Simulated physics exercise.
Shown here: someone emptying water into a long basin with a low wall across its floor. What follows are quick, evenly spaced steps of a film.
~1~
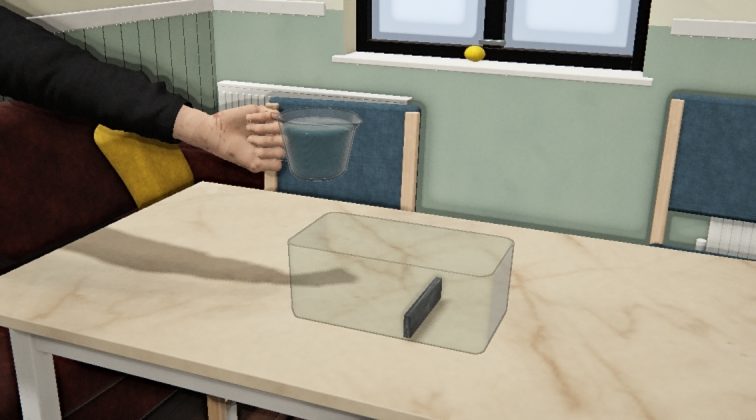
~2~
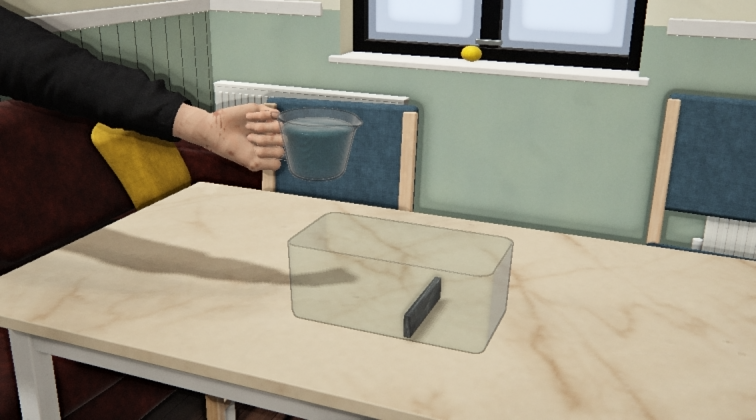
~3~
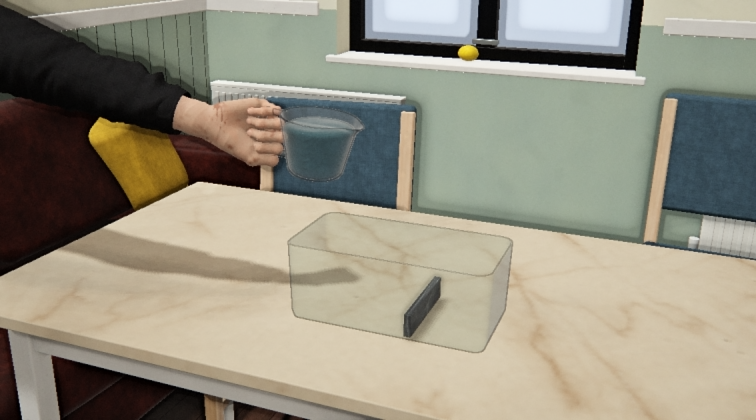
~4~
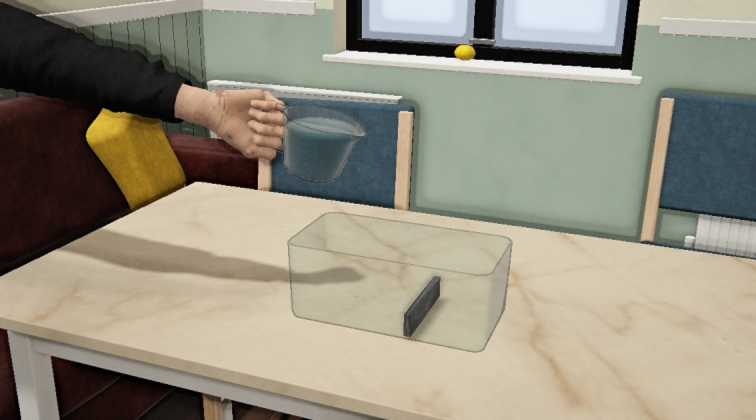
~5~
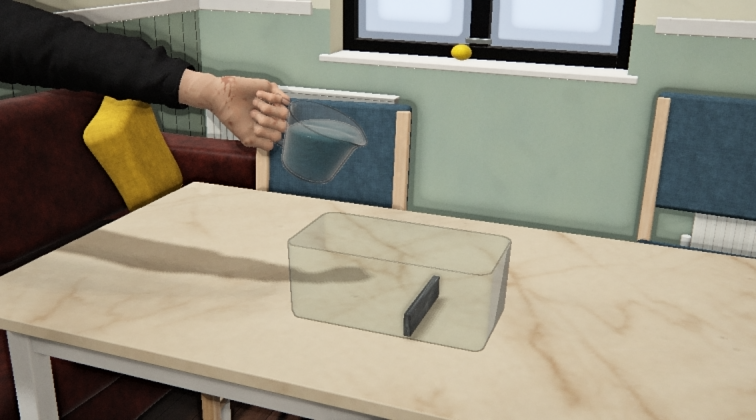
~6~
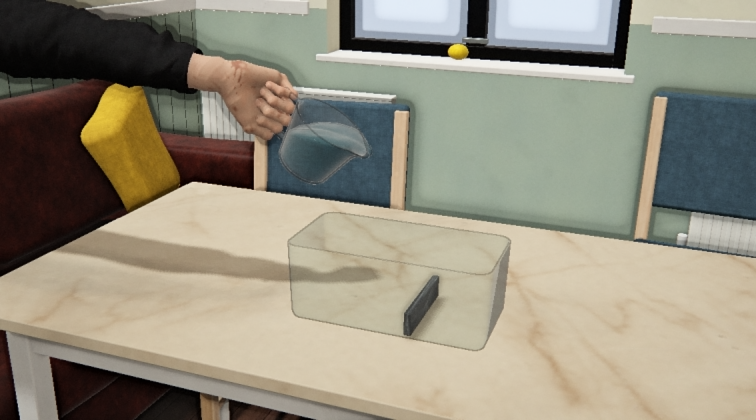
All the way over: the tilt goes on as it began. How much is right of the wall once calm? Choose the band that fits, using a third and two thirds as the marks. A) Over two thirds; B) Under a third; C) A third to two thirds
Answer: B.
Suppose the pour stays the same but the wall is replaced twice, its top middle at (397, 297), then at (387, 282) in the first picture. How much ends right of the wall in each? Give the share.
The first position gives around 40 percent, the second around 50 percent.
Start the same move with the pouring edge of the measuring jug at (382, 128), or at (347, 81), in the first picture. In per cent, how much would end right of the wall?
The first gives 20 %, the second 10 %.
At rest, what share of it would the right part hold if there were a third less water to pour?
Near 10 in a hundred.
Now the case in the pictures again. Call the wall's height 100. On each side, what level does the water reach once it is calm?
Left part: 40 per cent; right part: 10.
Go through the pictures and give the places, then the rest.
In the first frame, it leans 0°; its right rim is at (361, 122); the water meets the walls at (288, 121) and (353, 128); the long basin's rim runs from (308, 227) to (504, 259); the wall's top is at (424, 296).
In the second frame, it leans 2°; its right rim is at (362, 124); the water meets the walls at (288, 121) and (353, 129).
In the third frame, it leans 6°; its right rim is at (363, 128); the water meets the walls at (289, 120) and (354, 131).
In the fourth frame, it leans 14°; its right rim is at (365, 135); the water meets the walls at (291, 121) and (358, 133).
In the fifth frame, it leans 24°; its right rim is at (367, 144); the water meets the walls at (293, 124) and (363, 138).
In the sixth frame, it leans 35°; its right rim is at (367, 155); the water meets the walls at (292, 129) and (366, 149); 4 per cent is over the edge.
A moment on, the measuring jug is tipped right over and 27 per cent is still to pour, 42 is left of the wall and 0 right of it.
Next, the measuring jug is tipped right over and 1 per cent is still to pour, 88 is left of the wall and 4 right of it.
Then the measuring jug is tipped right over and 0 per cent is still to pour, 87 is left of the wall and 10 right of it.
Later the measuring jug is tipped right over and 0 per cent is still to pour, 87 is left of the wall and 10 right of it.
Finally, 87 per cent lies left of the wall, 10 right of it and 3 outside.
